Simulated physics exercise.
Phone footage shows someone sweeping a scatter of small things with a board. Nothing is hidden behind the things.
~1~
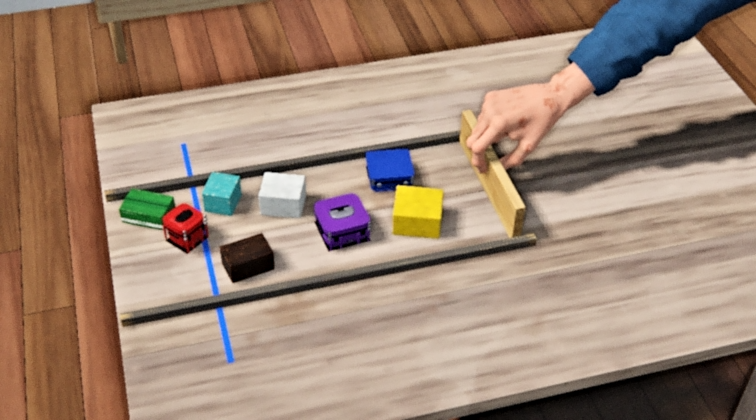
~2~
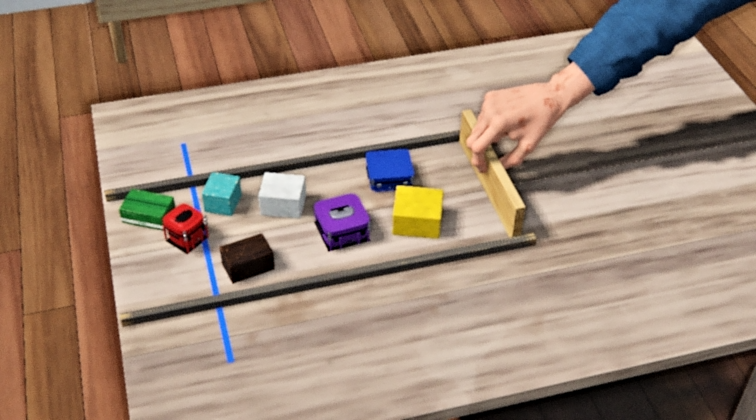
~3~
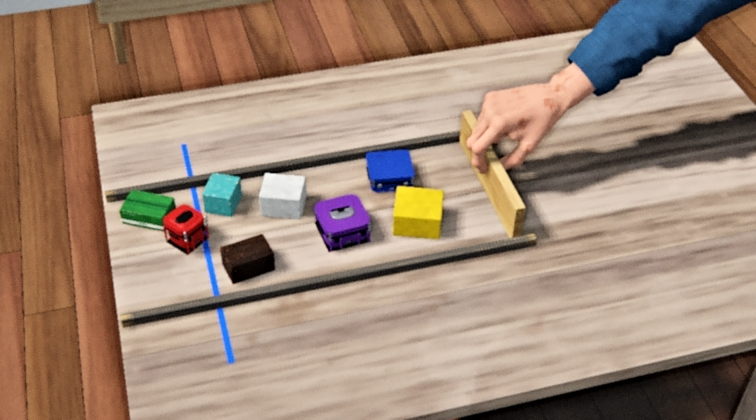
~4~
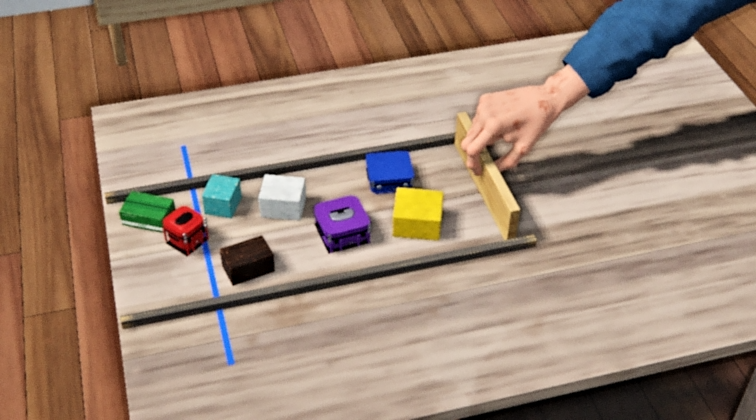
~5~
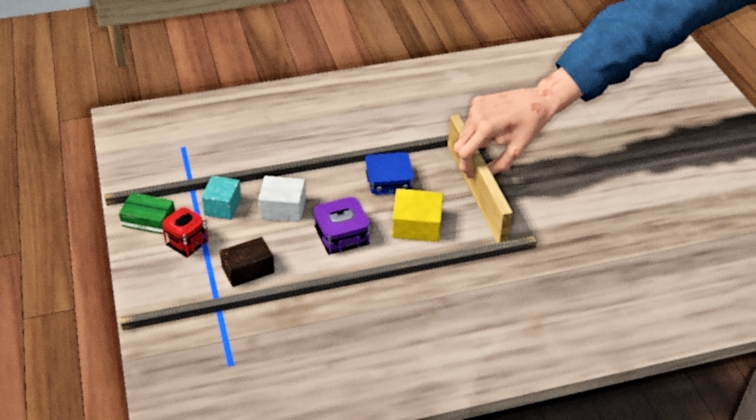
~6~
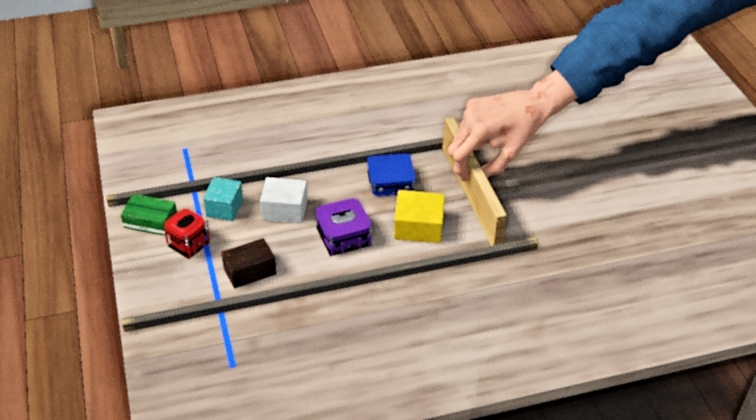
Hand edging a wooden board slightly left between dark rails on a table, the scattered coloured blocks and cases staying still.
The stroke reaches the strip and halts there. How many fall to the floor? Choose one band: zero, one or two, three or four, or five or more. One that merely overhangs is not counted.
Three or four.
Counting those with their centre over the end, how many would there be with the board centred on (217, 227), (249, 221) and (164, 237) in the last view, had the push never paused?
Respectively 3, 0 and 6.
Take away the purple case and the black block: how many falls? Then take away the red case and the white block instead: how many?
Counts - first: 1, second: 2.
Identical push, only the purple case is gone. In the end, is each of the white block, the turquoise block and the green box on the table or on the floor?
The white block keeps its place, the turquoise block keeps its place and the green box ends up down.
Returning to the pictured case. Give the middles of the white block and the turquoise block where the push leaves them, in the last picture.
Final positions - white block around (134, 233), turquoise block around (134, 205).
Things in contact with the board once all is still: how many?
Number in contact with it: 2.
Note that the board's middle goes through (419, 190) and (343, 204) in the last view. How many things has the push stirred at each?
So 2, and at the other place 5.
A little later, none off yet; green box at rest near (149, 215); red case at rest near (187, 233); turquoise block at rest near (224, 199).
Next, none off yet; green box at rest near (149, 215); red case moving near (182, 232); turquoise block shifted about its own width near (197, 198).
When it is over, the number that fall off is three or four; down, black block, red case and green box.
